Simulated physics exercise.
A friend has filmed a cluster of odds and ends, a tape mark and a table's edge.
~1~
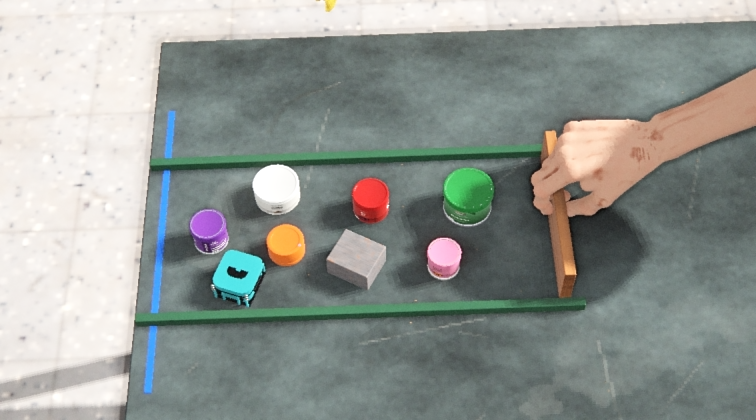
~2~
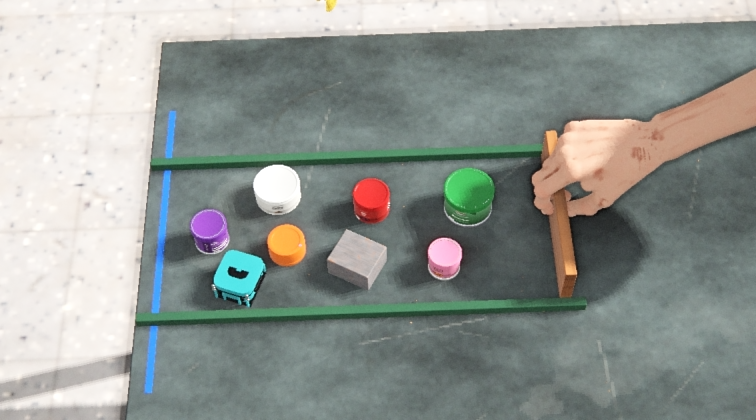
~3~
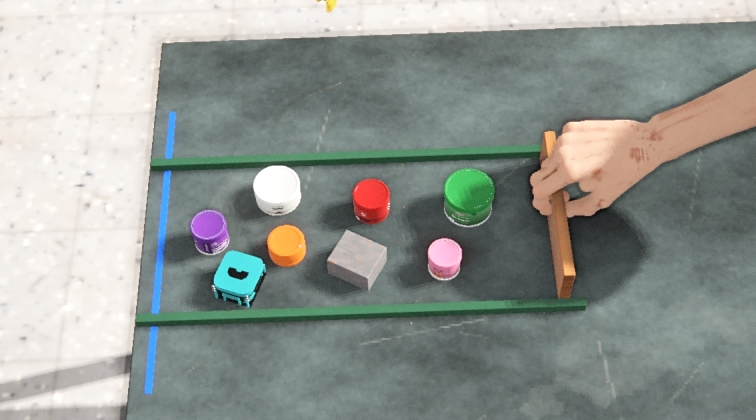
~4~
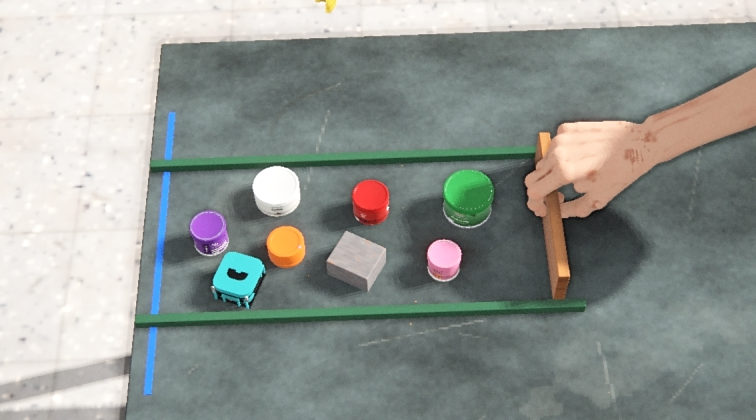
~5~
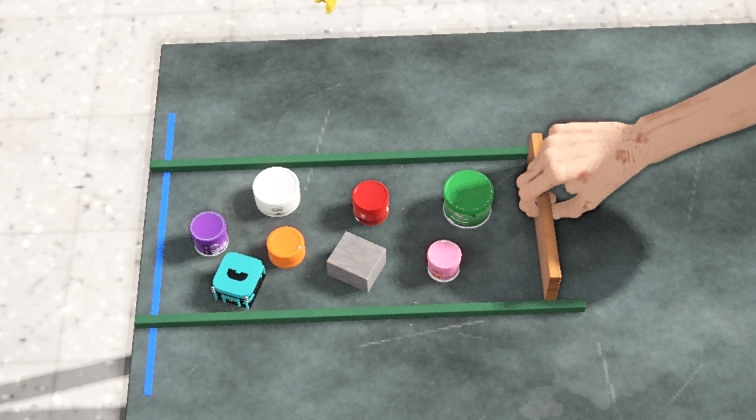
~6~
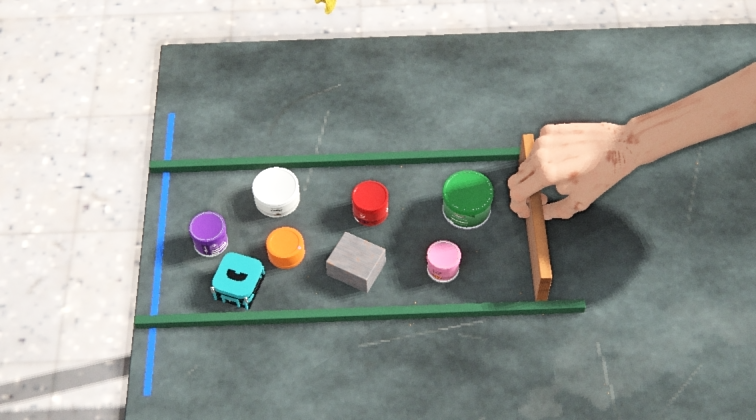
A hand held a wooden board still at the right end of two green rails, then slid it slightly left, while the colourful tubs, grey block and turquoise case between the rails stayed put.
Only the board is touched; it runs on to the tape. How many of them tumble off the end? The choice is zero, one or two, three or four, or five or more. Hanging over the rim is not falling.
In the end the number that fall off is five or more.
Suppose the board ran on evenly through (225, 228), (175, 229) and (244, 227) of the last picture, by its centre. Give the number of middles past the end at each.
Place by place, 1, 5 and 0.
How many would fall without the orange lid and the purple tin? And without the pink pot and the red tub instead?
Fallen: 5, and 5 in the other try.
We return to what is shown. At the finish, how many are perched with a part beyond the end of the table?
The number is 1.
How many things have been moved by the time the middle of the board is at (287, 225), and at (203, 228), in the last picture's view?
8 and 8.
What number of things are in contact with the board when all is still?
In contact: 1.
Soon after, none off yet; purple tin at rest near (209, 235); turquoise case at rest near (239, 281); white tub at rest near (276, 193).
After that, none off yet; purple tin displaced about its own width near (174, 230); turquoise case displaced a little near (216, 287); white tub displaced about its own width near (223, 183).
In the end, the number that fall off is five or more; gone, green pot, red tub, grey block, orange lid, white tub, turquoise case and purple tin.
